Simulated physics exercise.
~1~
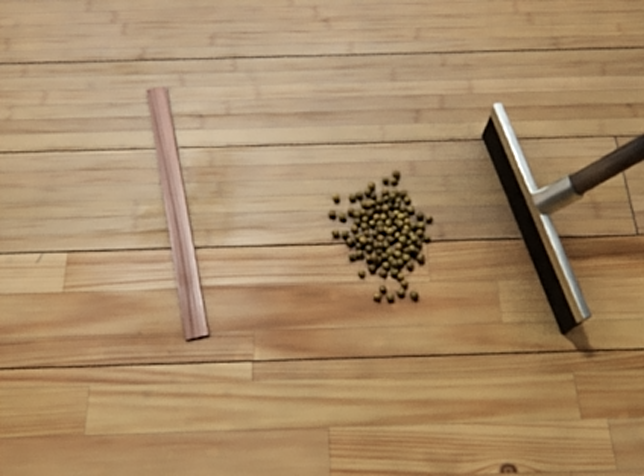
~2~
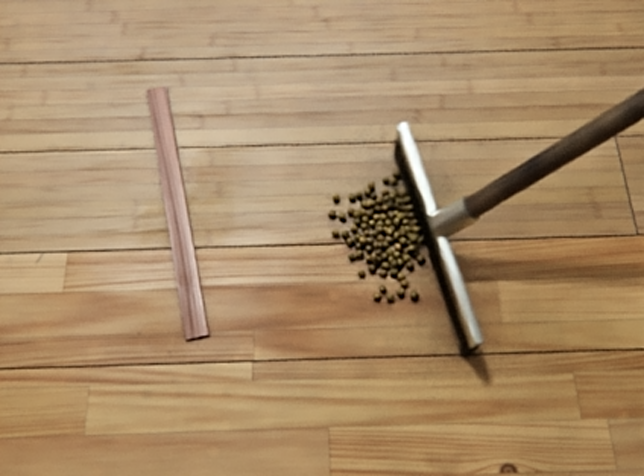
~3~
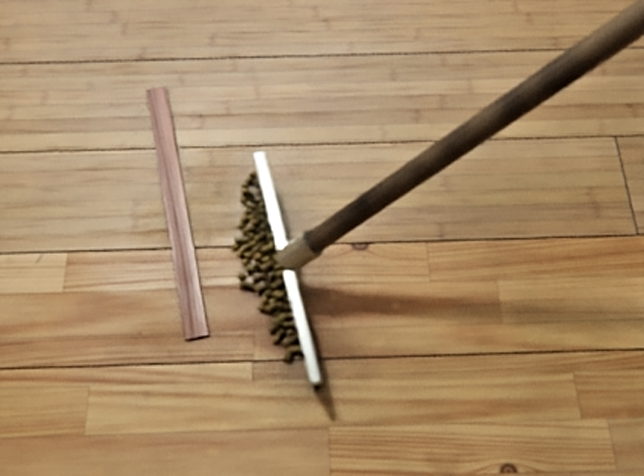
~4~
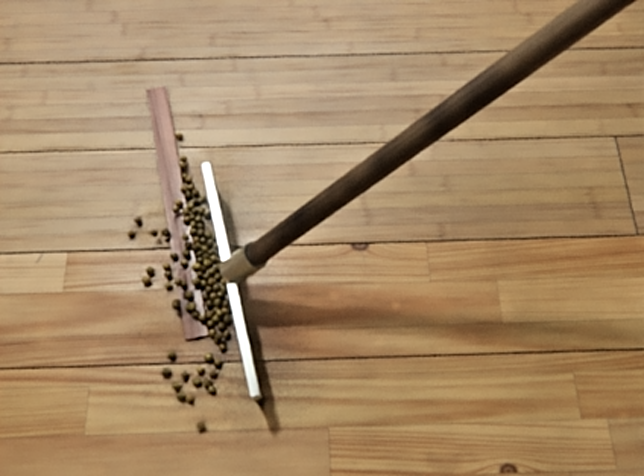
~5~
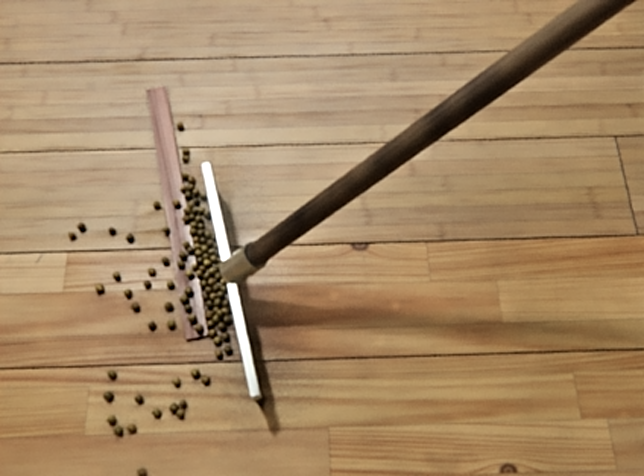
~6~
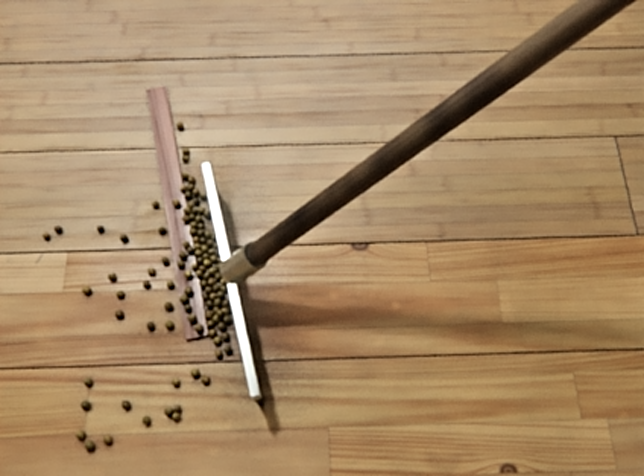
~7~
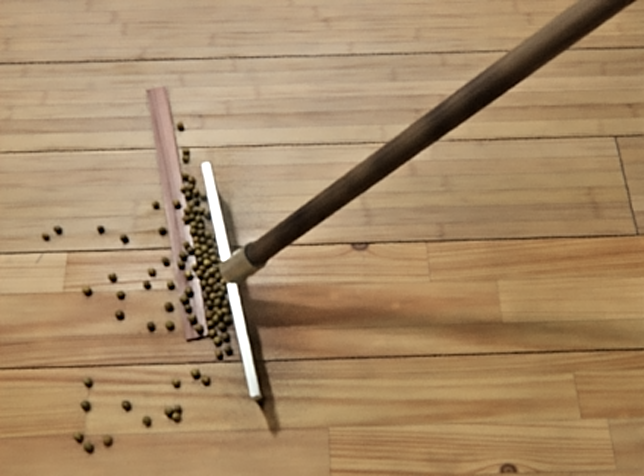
A squeegee with a black rubber edge, a silvery bar and a long dark handle stands at the right of a plank wood floor, seen from above. A loose heap of small olive-brown pellets lies near the middle, and a thin reddish-brown strip rests to the left. The squeegee slides left, reaches the heap and pushes it along in a packed band. Near the strip the blade stops, and some pellets roll over and past it, scattering leftward. They settle across the boards, while many stay crowded between blade and strip.
